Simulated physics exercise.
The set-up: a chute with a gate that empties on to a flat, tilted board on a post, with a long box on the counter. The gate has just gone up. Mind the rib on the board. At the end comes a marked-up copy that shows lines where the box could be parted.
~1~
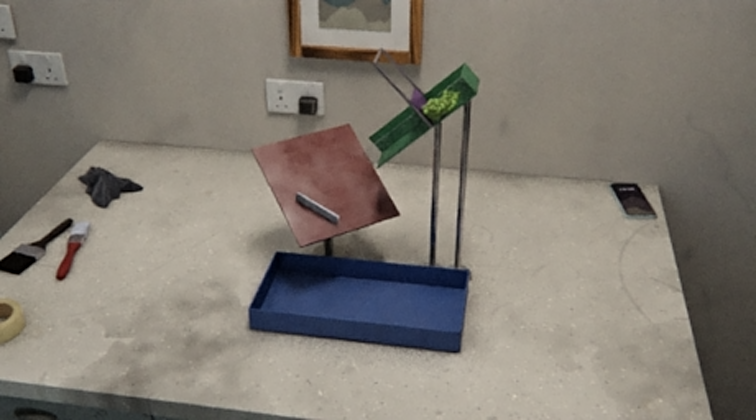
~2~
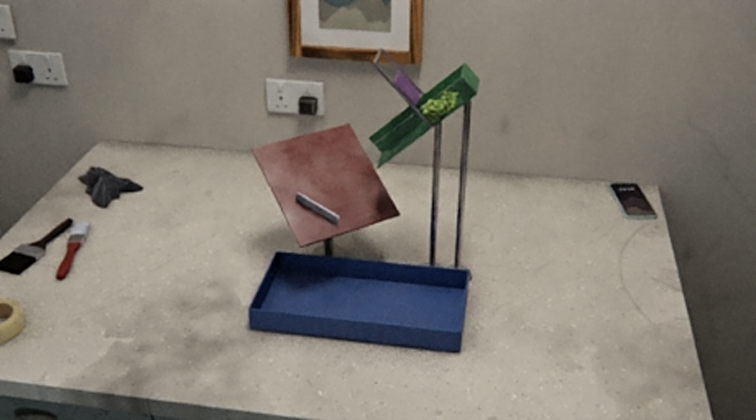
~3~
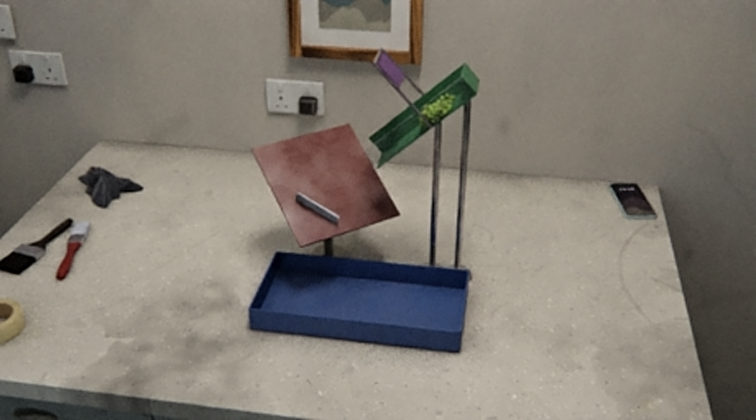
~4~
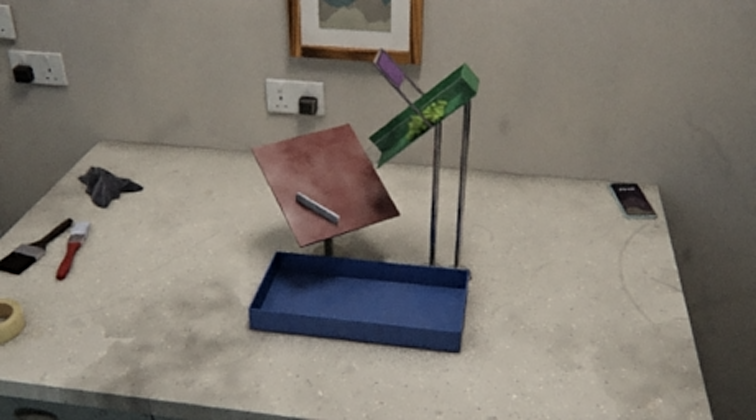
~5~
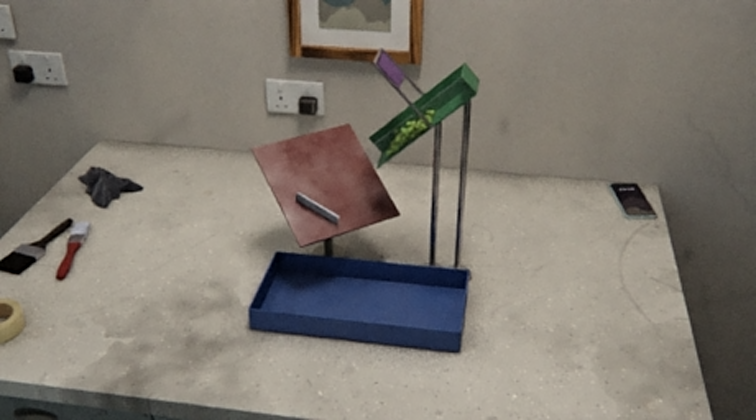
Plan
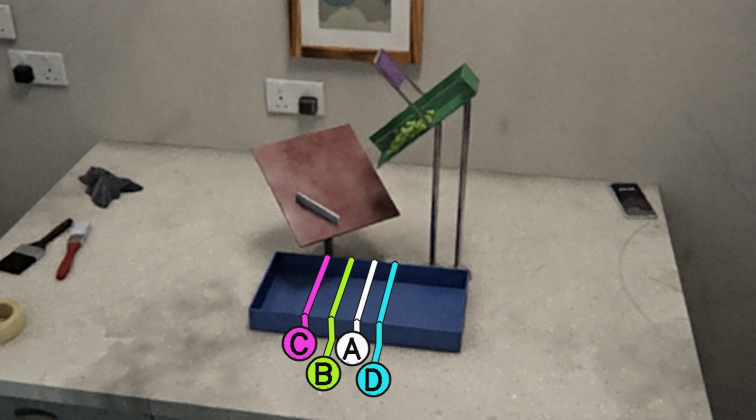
Dried peas sliding slowly down a green chute after its purple gate lifts, above a tilted reddish board and blue box.
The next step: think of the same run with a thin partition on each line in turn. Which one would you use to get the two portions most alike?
A is best.
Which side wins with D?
Left.
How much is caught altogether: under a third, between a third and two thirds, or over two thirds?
Over two thirds.
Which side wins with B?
Right.
On the marked copy, line A crosses the front rim at (356, 320); line B crosses the front rim at (331, 318); line C crosses the front rim at (305, 315); line D crosses the front rim at (379, 323).
For line A, of what is caught, close to a third on the left of the divider, close to two thirds on the right.
For line B, of what is caught, only a few on the left of the divider, all but a few on the right.
For line C, of what is caught, none at all on the left of the divider, the whole lot on the right.
For line D, of what is caught, all but a few on the left of the divider, only a few on the right.
